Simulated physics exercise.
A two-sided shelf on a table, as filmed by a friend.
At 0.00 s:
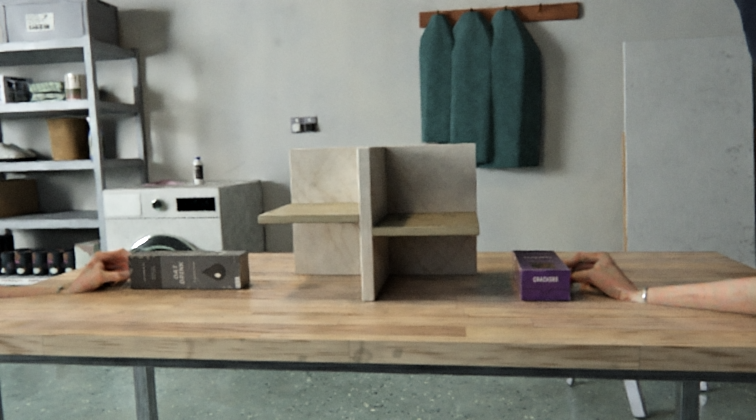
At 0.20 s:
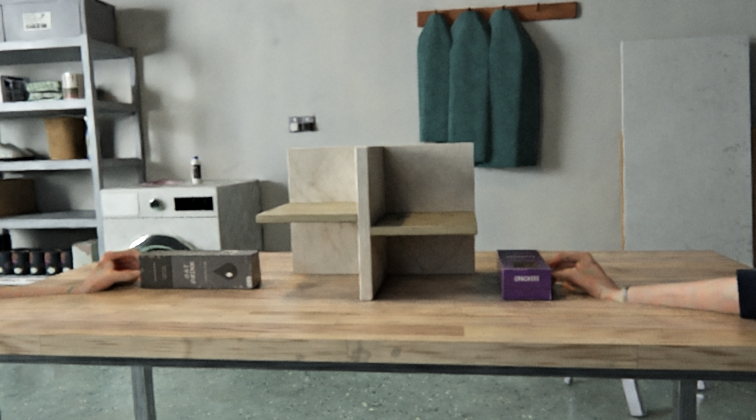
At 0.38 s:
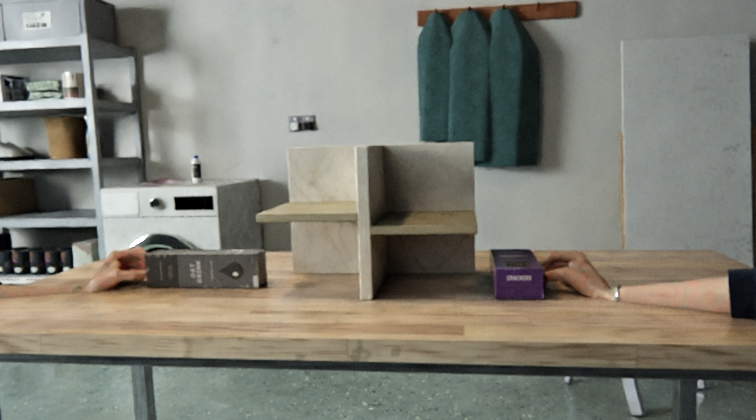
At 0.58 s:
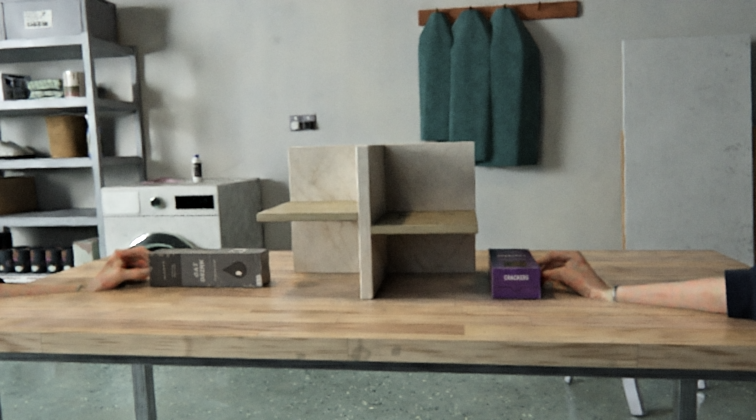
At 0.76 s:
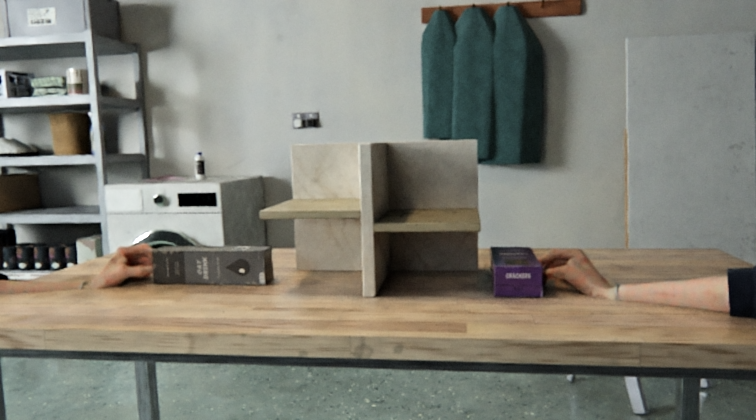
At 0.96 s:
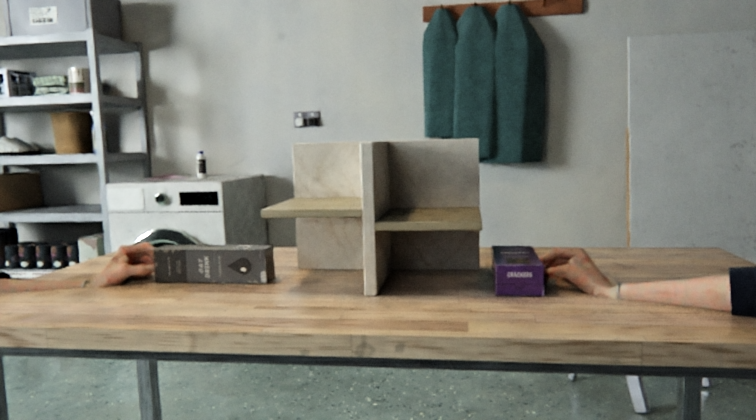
In a workshop-like room, seen from the front across a wooden table, green garments hang on the grey wall. A pale two-sided shelf stands mid-table, with a grey carton on the left and a purple packet on the right, each held by a hand. The hands slide both boxes a short way inward, then nearly stop, while the view shifts very slightly.
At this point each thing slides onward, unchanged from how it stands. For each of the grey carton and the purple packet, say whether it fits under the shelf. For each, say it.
Grey carton: Fits; purple packet: Fits.
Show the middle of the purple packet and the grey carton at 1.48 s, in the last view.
The first one is at (469, 269) and the second one is at (254, 264).
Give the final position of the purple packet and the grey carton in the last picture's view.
In order: (452, 269); (309, 264).
Around 1.28 s, grey carton sliding up to the opening near (232, 264); purple packet sliding up to the opening near (494, 269).
Around 1.48 s, grey carton part of the way in near (254, 264); purple packet part of the way in near (469, 269).
Around 1.70 s, grey carton part of the way in near (279, 264); purple packet all the way in near (452, 268).
Finally (2.4 s), the grey carton slides in, near (309, 264); the purple packet slides in, near (452, 268).
